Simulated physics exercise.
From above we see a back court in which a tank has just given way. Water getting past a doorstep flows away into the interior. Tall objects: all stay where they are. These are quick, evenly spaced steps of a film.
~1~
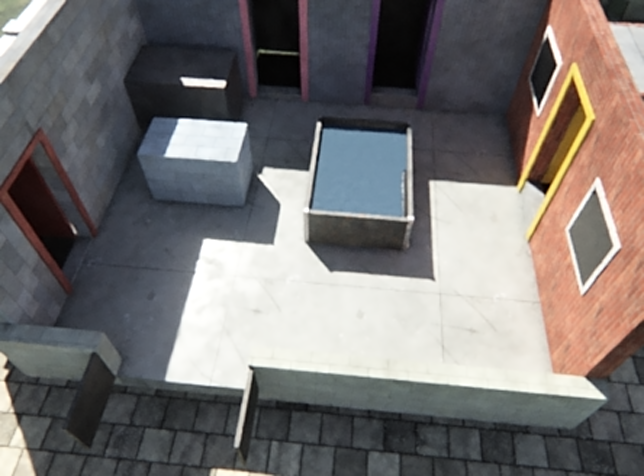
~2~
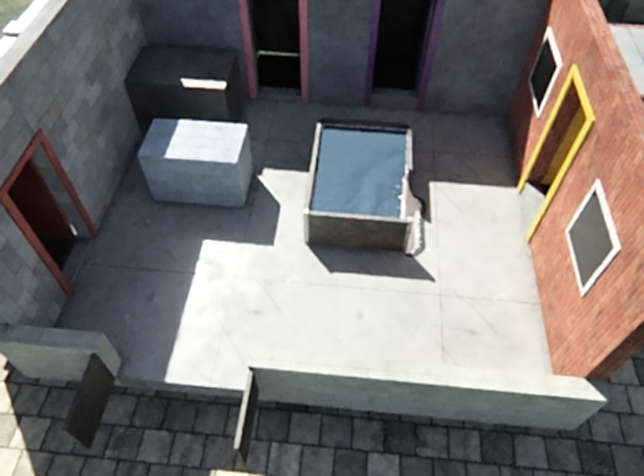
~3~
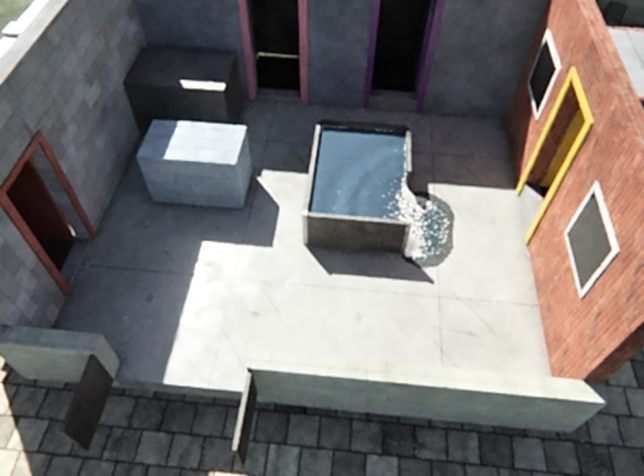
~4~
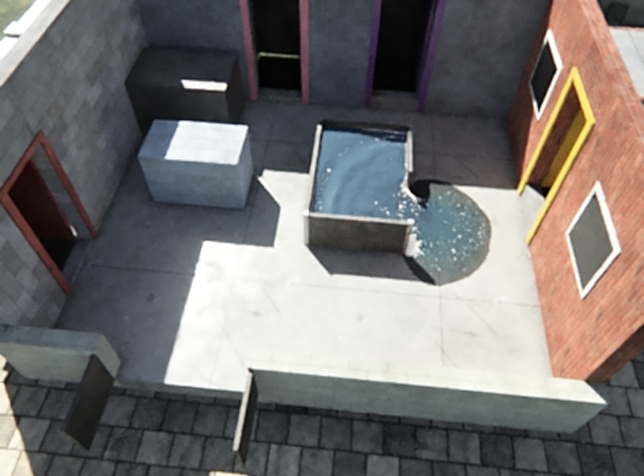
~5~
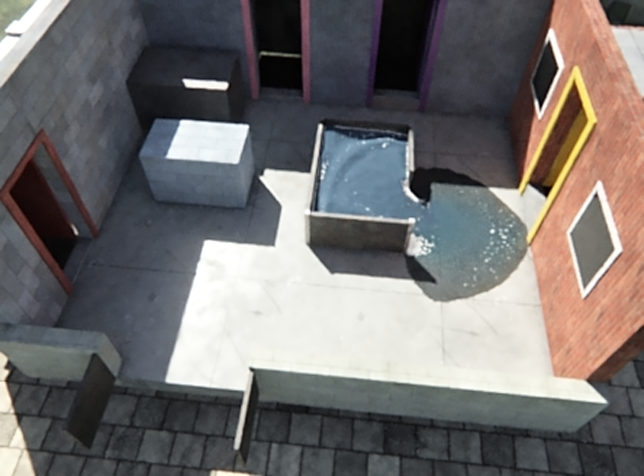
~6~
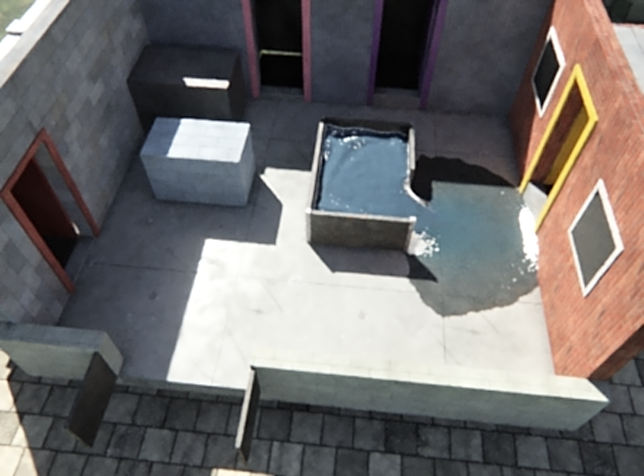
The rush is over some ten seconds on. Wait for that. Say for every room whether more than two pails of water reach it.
The pink door: Two or fewer reach it. The yellow door: Two or fewer reach it. The purple door: Two or fewer reach it. The red door: More than two reach it.
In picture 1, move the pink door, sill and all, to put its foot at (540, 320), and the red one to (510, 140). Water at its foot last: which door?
It's the one in purple.
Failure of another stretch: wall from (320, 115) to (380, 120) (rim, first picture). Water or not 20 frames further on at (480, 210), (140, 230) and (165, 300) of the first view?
Going in your order, I'd say drenched, then still bare, then still bare.
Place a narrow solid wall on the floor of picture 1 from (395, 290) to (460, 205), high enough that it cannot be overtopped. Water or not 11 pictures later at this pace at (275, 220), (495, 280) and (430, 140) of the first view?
Log, spots one to three: Spared; spared; swamped.
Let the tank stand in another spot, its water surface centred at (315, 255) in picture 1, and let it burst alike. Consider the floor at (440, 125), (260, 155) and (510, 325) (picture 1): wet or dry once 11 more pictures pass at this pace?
Readings in order: No flood; no flood; flood.
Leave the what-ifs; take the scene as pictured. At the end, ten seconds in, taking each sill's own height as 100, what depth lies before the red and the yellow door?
Approx. 230 % followed by 10 %.
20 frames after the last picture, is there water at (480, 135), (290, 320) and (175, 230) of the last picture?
As listed, the points end up soaked, soaked and high and dry.
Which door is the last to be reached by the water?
The red one.
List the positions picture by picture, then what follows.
In the first picture, still water in the tank at (361, 168).
In the second picture, the front is at (413, 252), out from the gap at (404, 212).
In the third picture, water pours out at (403, 216) and has run to (444, 206).
In the fourth picture, water pours out at (404, 217) and has run to (483, 218).
In the fifth picture, the front is at (524, 238), out from the gap at (405, 216).
In the sixth picture, the front is at (537, 278), out from the gap at (406, 215).
A moment on, water covers 20 % of the floor; the pink door not reached, the yellow door wet at the sill, nothing in, the purple door not reached, the red door not reached.
Next, water covers 25 % of the floor; the pink door not reached, the yellow door wet at the sill, nothing in, the purple door not reached, the red door not reached.
Then, water covers 45 % of the floor; the pink door not reached, the yellow door wet at the sill, nothing in, the purple door wet at the sill, nothing in, the red door not reached.
Later, water covers 90 % of the floor; the pink door wet at the sill, nothing in, the yellow door wet at the sill, nothing in, the purple door wet at the sill, nothing in, the red door under two buckets in.
In the end, water covers 100 % of the floor; the pink door wet at the sill, nothing in, the yellow door wet at the sill, nothing in, the purple door wet at the sill, nothing in, the red door over two buckets in.
